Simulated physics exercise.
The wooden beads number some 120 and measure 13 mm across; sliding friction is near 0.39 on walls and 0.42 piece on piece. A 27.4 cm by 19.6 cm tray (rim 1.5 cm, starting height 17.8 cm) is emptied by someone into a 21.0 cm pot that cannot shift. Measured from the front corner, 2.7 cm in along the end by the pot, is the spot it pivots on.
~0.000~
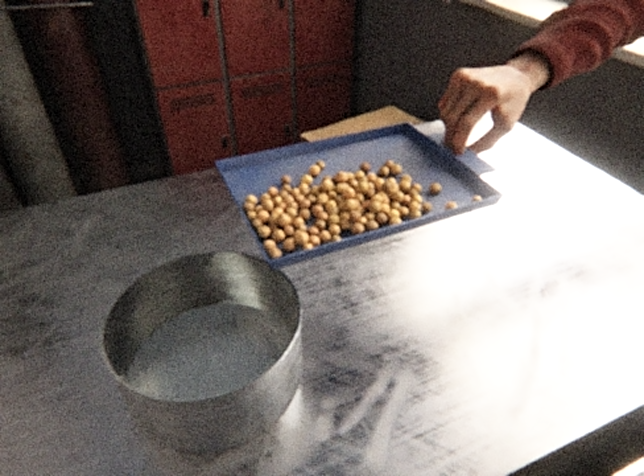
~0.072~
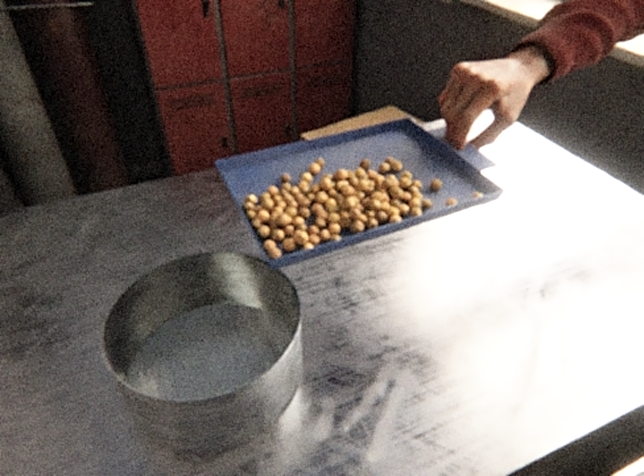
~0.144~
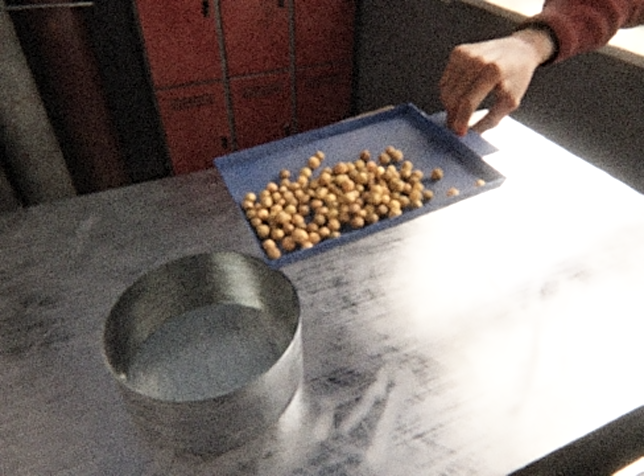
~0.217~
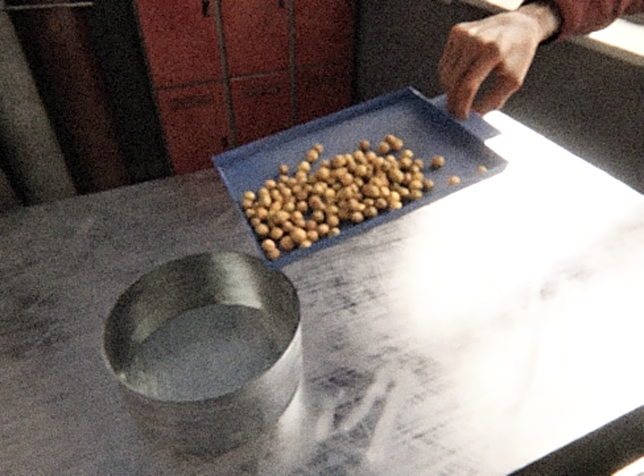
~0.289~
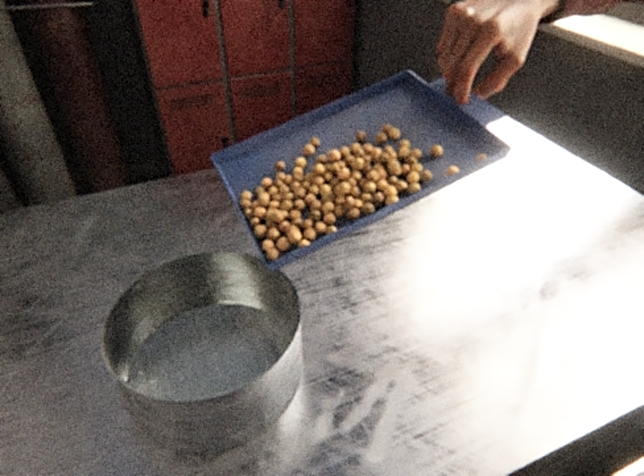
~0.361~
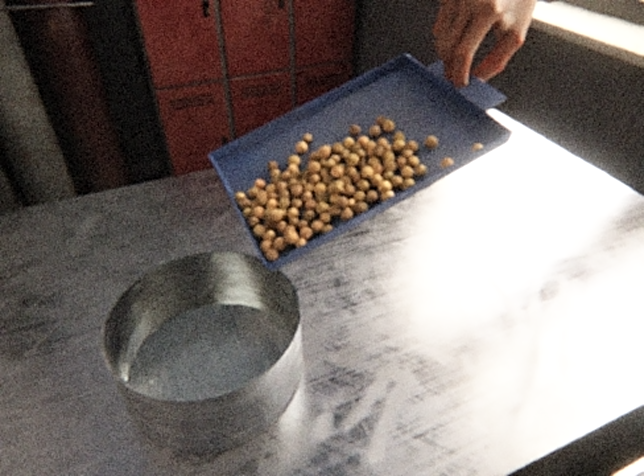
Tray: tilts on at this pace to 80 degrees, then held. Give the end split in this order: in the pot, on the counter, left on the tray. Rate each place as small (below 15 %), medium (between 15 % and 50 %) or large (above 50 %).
Pot - large; counter - small; tray - small.
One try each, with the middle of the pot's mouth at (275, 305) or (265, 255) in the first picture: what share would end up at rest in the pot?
That gives roughly 80 per cent and then 35 per cent.
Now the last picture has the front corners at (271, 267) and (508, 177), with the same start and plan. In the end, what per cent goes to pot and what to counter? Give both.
In the pot: 35 per cent; on the counter: 65 per cent.
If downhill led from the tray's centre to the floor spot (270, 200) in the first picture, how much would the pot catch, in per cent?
My best guess is some 70 per cent.
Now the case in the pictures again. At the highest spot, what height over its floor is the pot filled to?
It gets to about 2.5 cm.
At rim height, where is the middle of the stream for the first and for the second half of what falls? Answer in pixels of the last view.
I'd mark about (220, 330) for the first half, then (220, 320) for the second.
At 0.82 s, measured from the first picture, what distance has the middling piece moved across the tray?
It has moved some 3 cm from its start.
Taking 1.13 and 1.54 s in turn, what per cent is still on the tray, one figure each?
The figures go 90 and then 30.
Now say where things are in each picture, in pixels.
Tray tilt 0 degrees, front corners at (271, 258) and (500, 193); middle of the pieces at (340, 202); pot at (204, 314), in the first picture.
Tray tilt 1 degrees, front corners at (271, 258) and (501, 189); middle of the pieces at (340, 200), in the second picture.
Tray tilt 5 degrees, front corners at (270, 259) and (504, 176), lowest corner left front; middle of the pieces at (339, 195), in the third picture.
Tray tilt 10 degrees, front corners at (269, 260) and (506, 161), lowest corner left front; middle of the pieces at (338, 189), in the fourth picture.
Tray tilt 14 degrees, front corners at (268, 261) and (508, 146), lowest corner left front; middle of the pieces at (335, 184), in the fifth picture.
Tray tilt 19 degrees, front corners at (268, 263) and (508, 131), lowest corner left front; middle of the pieces at (328, 181); pot at (204, 314). The tray's pace is about 65 degrees a second, in the sixth picture.
After 0.82 s, tilt 48 degrees; the tray holds 100 %, the pot 0 %.
After 1.13 s, tilt 67 degrees; the tray holds 90 %, the pot 10 %.
Then, at 1.54 s, tilt 80 degrees; the tray holds 30 %, the pot 70 %.
At rest (3.1 s), pot 95 %, counter 0 %, tray 5 %.
